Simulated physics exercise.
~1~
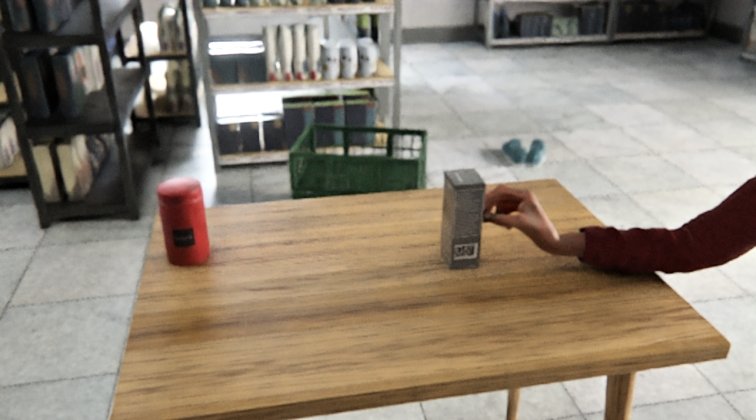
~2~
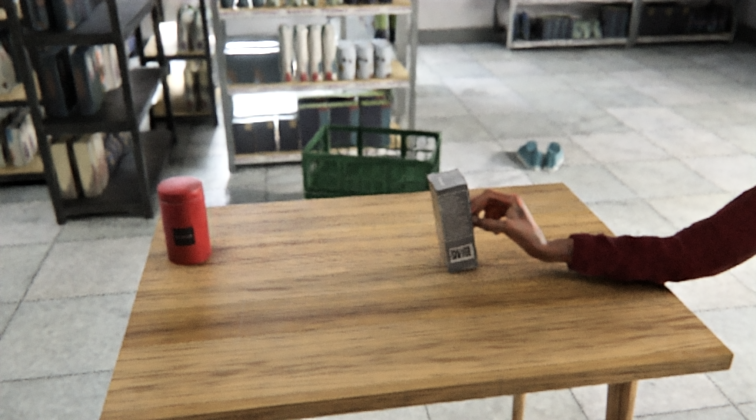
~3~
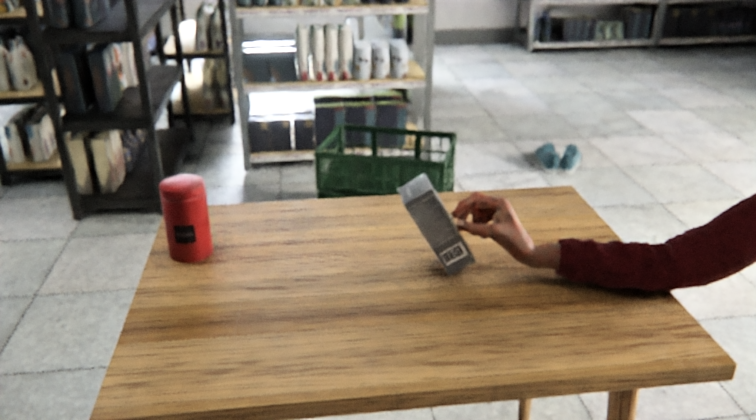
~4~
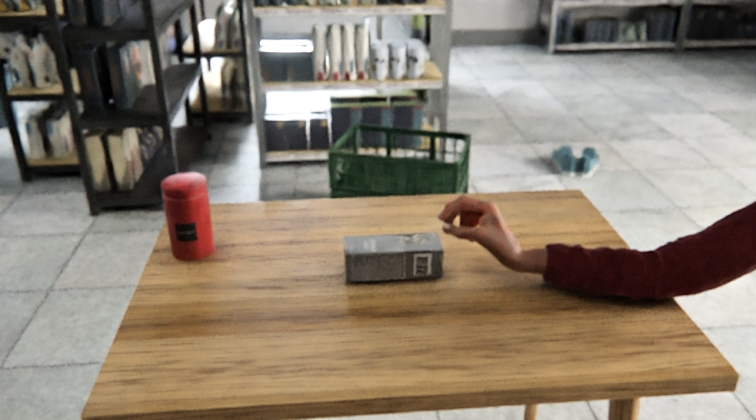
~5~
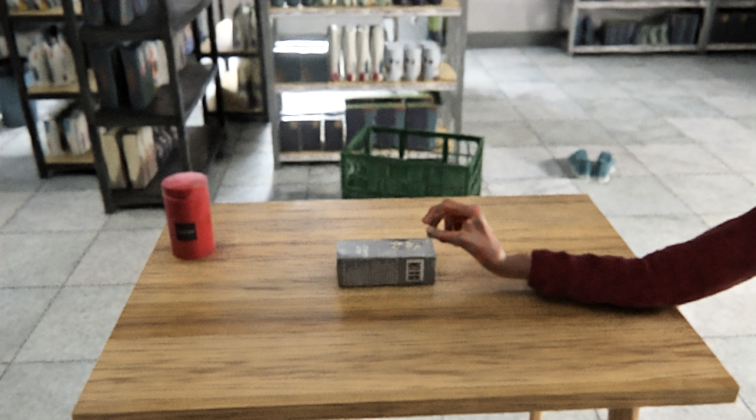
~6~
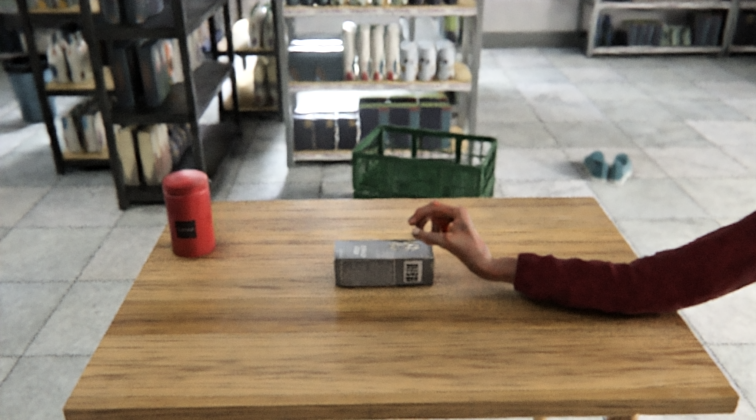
A hand in a dark red sleeve pushes an upright grey carton on a wooden table, and the carton leans left, then topples onto its side. It ends lying flat near the fingers, while a red jar stands undisturbed to the left.
